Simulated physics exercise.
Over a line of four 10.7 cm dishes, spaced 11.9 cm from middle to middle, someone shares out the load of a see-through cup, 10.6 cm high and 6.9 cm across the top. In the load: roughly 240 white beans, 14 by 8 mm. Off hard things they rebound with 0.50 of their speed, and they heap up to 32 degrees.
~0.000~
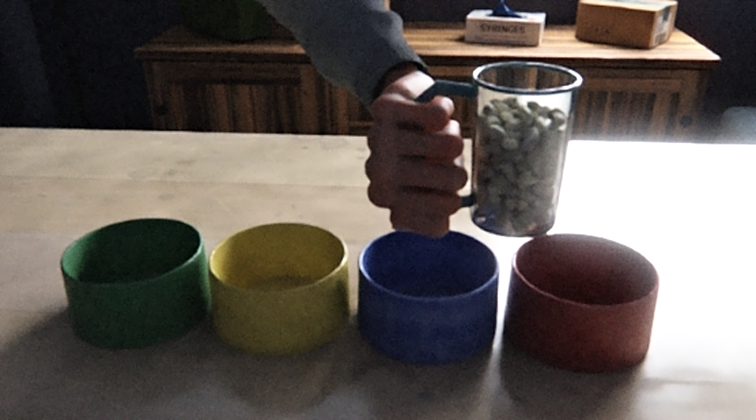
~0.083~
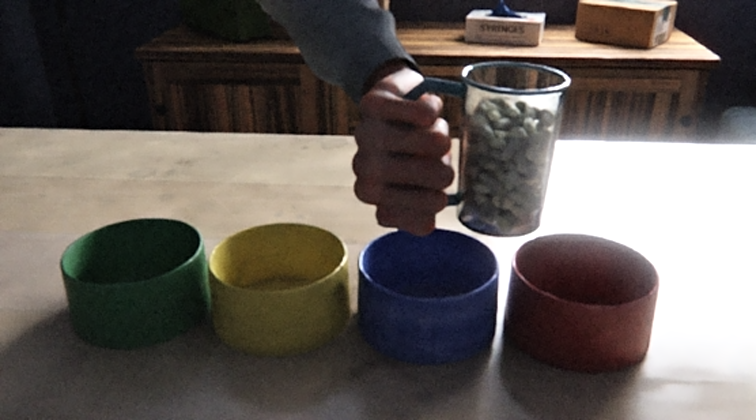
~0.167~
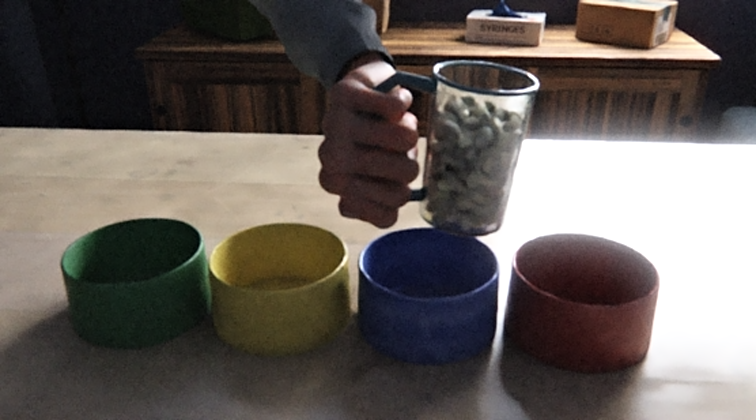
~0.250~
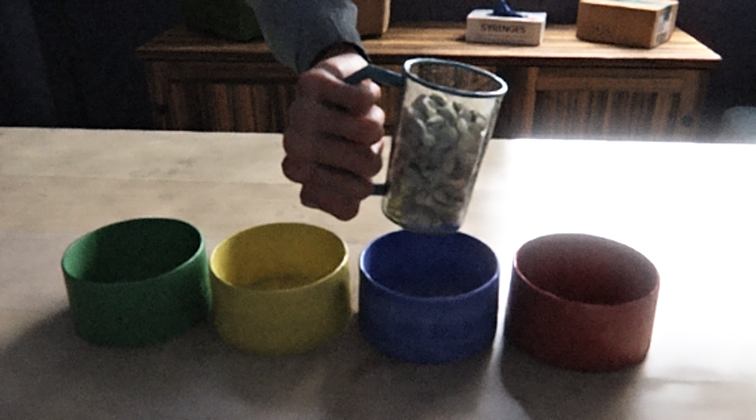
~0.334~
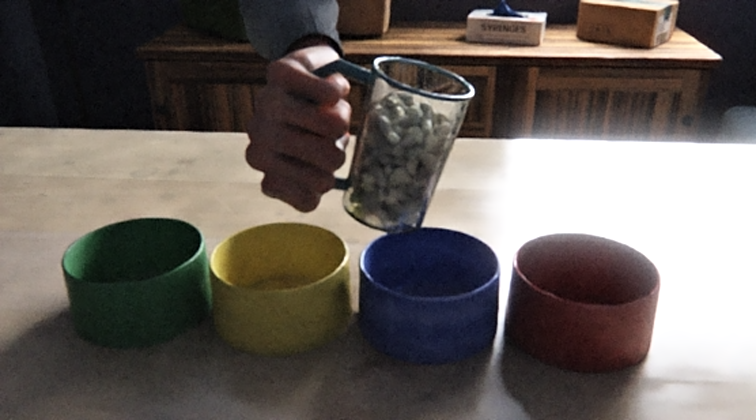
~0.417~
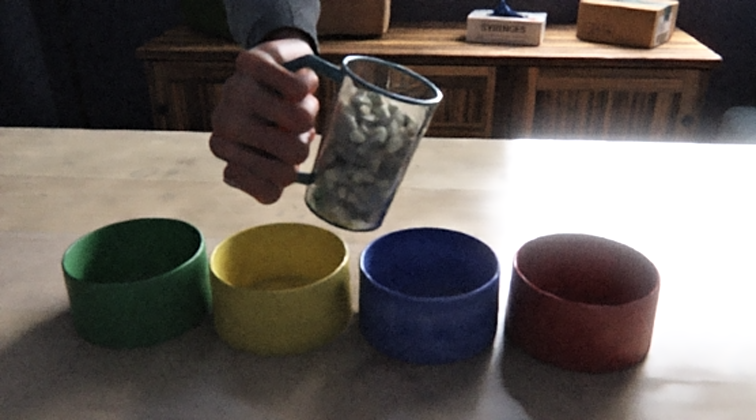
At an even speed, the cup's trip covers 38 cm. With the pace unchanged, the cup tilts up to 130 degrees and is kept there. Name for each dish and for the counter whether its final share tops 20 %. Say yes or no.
Red dish: No, blue dish: No, green dish: Yes, yellow dish: No, counter: No.
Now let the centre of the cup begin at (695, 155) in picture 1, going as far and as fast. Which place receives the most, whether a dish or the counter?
The largest share ends at yellow.
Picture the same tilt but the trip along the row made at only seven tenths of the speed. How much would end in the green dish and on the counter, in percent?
Green: 100; counter: 0.
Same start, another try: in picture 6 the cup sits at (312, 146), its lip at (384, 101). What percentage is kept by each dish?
Red 0, blue 0, green 100, yellow 0.
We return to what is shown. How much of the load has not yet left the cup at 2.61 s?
Some 0 %.
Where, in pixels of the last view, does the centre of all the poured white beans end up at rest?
Close to pixel (138, 284).
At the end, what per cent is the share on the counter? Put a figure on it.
The share comes to some 0 percent.
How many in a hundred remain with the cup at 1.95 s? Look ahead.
About 90 per cent.
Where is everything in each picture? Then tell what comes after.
Cup at (519, 151), tilt 0 degrees, lip at (578, 79), moved 0.0 cm; middle of the pieces at (523, 169); red dish at (584, 267); blue dish at (429, 261); yellow dish at (278, 255); green dish at (133, 249), in the first frame.
Cup at (506, 151), tilt 2 degrees, lip at (566, 80), moved 0.9 cm; middle of the pieces at (510, 169), in the second frame.
Cup at (473, 150), tilt 6 degrees, lip at (536, 84), moved 3.3 cm; middle of the pieces at (475, 168), in the third frame.
Cup at (437, 149), tilt 11 degrees, lip at (504, 88), moved 5.8 cm; middle of the pieces at (439, 167), in the fourth frame.
Cup at (402, 148), tilt 15 degrees, lip at (471, 92), moved 8.4 cm; middle of the pieces at (402, 166), in the fifth frame.
Cup at (367, 147), tilt 20 degrees, lip at (439, 97), moved 10.9 cm; middle of the pieces at (366, 165); red dish at (585, 267); blue dish at (430, 261); yellow dish at (279, 255); green dish at (135, 249). Its pace works out near 55 degrees a second; the hand travels 31 cm a second, in the sixth frame.
After 1.34 s, tilt 71 degrees; cup holds 100 %.
After 1.95 s, tilt 105 degrees; cup holds 90 %, green 5 %.
Then, at 2.61 s, tilt 130 degrees; cup holds 0 %, green 100 %.
By 3.3 s all is still; red 0 %, blue 0 %, green 100 %, yellow 0 %, counter 0 %.
